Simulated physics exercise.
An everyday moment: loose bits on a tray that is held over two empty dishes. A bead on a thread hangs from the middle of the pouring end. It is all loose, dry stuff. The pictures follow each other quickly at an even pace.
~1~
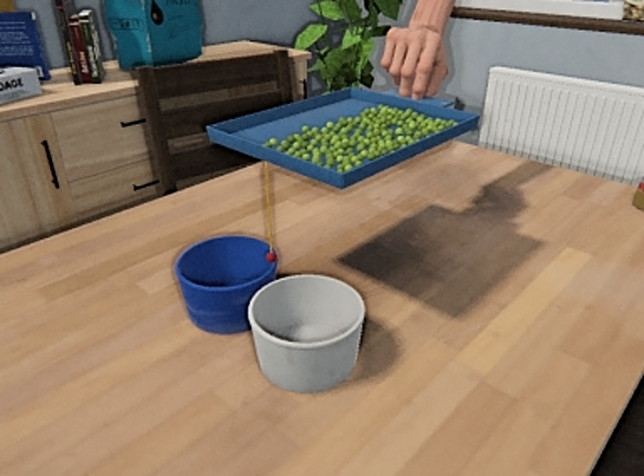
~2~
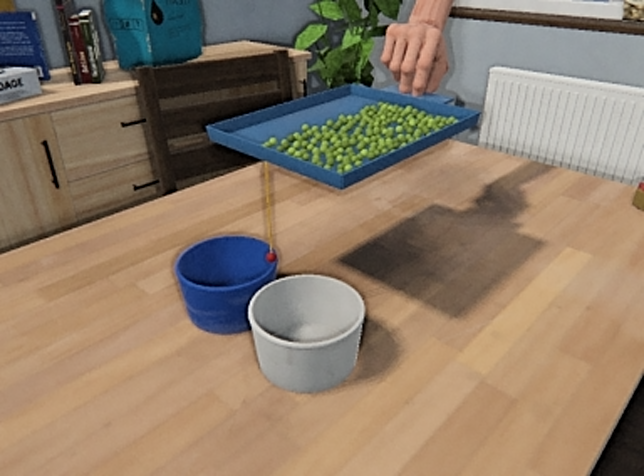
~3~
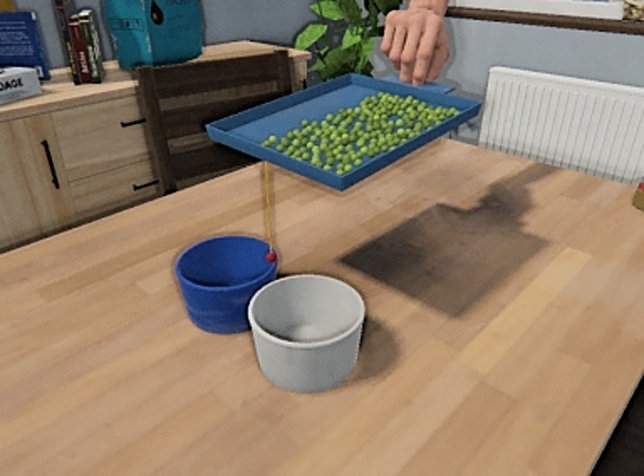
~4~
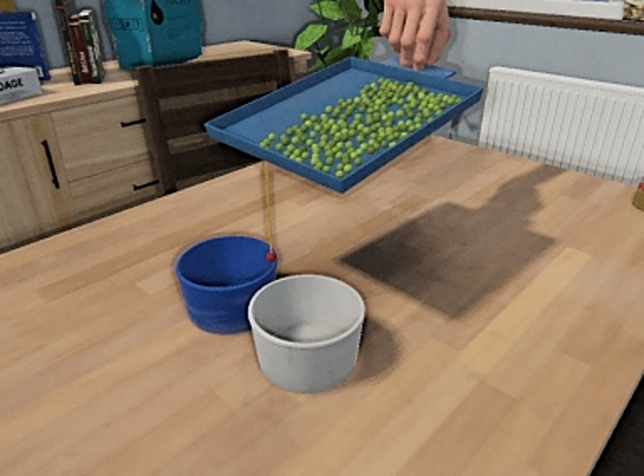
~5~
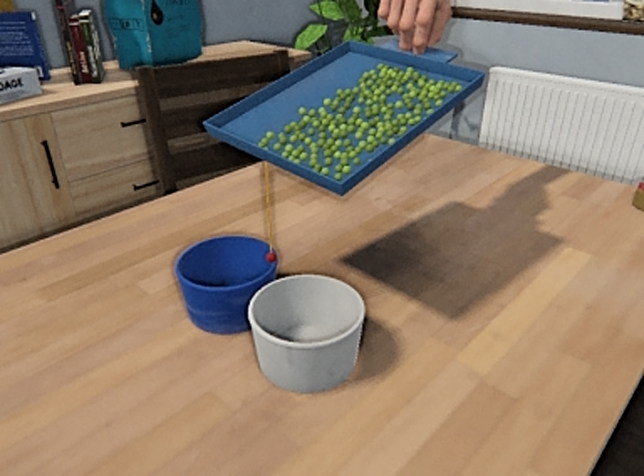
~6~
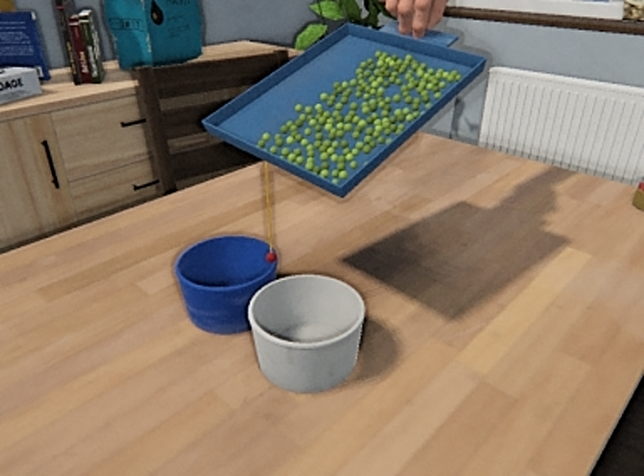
At the start, a hand holds a blue tray of green peas level above a blue dish and a white dish on a wooden table, a red bead hanging from the tray's near end. The hand then raises the far end, tilting the tray toward its right corner, and the peas shift down its surface.
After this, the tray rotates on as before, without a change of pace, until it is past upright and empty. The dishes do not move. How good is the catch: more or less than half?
Caught overall: More than half.
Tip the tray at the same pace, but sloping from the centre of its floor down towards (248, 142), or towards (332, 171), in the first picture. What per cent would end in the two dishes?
The first gives 80 %, the second 90 %.
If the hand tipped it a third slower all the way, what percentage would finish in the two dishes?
Some 90 per cent.
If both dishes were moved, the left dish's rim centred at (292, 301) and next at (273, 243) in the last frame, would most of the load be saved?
At the first place most of it, at the second under half.
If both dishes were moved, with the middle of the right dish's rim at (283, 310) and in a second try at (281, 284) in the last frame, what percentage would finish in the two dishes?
About 80 and 40 per cent.
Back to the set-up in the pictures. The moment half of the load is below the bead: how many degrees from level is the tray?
Near 100 degrees.
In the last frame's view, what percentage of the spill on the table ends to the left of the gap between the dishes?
Close to 90 per cent.
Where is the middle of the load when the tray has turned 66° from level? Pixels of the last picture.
Near (323, 156).
Shortly afterwards, tray tipped steeply; the bulk on the tray; only a few in the right dish; only a few outside both; a little in the air.
Next, tray tipped past a quarter turn; a little on the tray; near two thirds in the right dish; a little outside both; a little in the air.
Some moments later, tray tipped past a quarter turn; all but a few in the right dish; only a few in the left dish; a little outside both.
In the end, tray tipped past a quarter turn; all but a few in the right dish; only a few in the left dish; a little outside both.
